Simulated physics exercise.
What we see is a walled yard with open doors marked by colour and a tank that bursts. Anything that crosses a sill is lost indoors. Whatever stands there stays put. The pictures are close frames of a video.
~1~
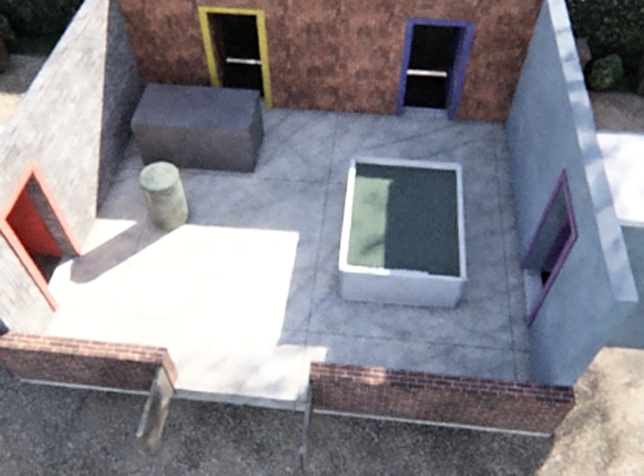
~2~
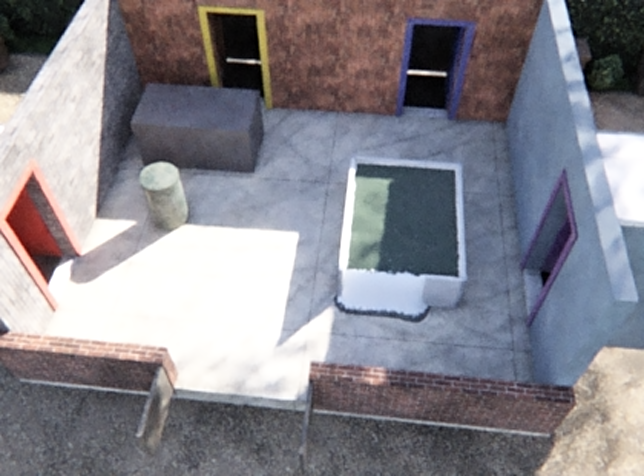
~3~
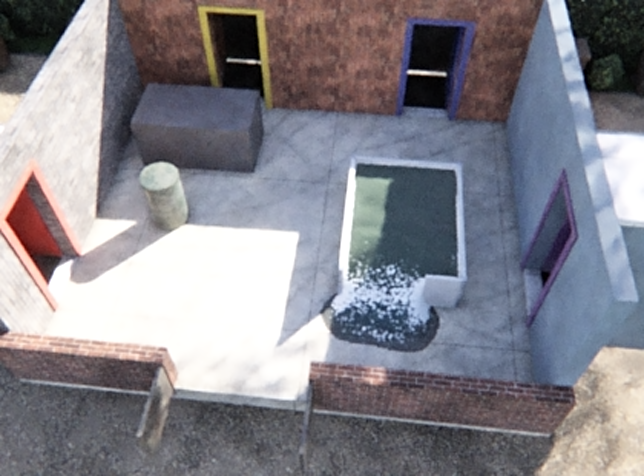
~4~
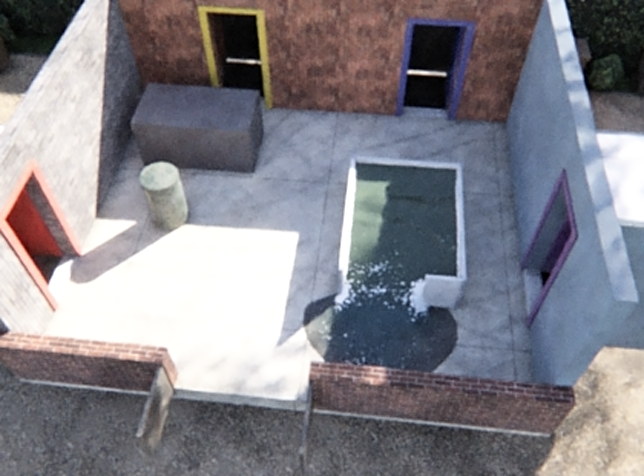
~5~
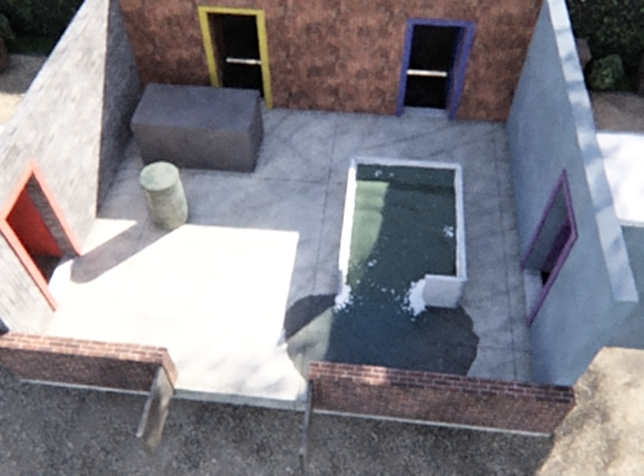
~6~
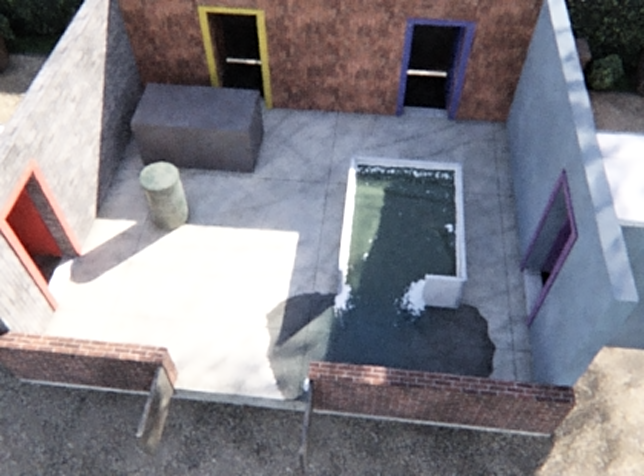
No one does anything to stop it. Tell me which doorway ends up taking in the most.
That would be the red doorway.
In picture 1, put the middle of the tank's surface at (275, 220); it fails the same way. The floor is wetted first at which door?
That is the red-painted one.
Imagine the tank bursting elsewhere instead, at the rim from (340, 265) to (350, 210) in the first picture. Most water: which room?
It's the red door.
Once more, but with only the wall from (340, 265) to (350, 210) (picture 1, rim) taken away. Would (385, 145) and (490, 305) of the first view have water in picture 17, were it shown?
Well, the first point ends up unwetted, and the second one ends up unwetted.
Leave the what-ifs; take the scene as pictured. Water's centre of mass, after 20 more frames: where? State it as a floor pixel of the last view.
That puts it at around (373, 295).
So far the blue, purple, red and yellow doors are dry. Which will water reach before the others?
My pick would be the purple door.
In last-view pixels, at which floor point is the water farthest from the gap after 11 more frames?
Near (83, 362).
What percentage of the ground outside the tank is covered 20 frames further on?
Around 45 percent.
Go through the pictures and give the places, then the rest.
In the first frame, still water in the tank at (404, 217).
In the second frame, the front is at (423, 309), out from the gap at (382, 291).
In the third frame, the front is at (419, 344), out from the gap at (382, 291).
In the fourth frame, the front is at a hidden place, out from the gap at (382, 292).
In the fifth frame, the front is at a hidden place, out from the gap at (382, 292).
In the sixth frame, water pours out at (382, 292) and has run to a hidden place.
A moment on, water covers 15 % of the floor; red door not reached, purple door not reached, yellow door not reached, blue door not reached.
Next, water covers 25 % of the floor; red door not reached, purple door wet at the sill, nothing in, yellow door not reached, blue door not reached.
Then, water covers 45 % of the floor; red door a trickle in, purple door wet at the sill, nothing in, yellow door not reached, blue door not reached.
Later, water covers 60 % of the floor; red door some in, purple door wet at the sill, nothing in, yellow door not reached, blue door some in.
In the end, water covers 90 % of the floor; red door a lot in, purple door wet at the sill, nothing in, yellow door wet at the sill, nothing in, blue door some in; the red door has let in the most.
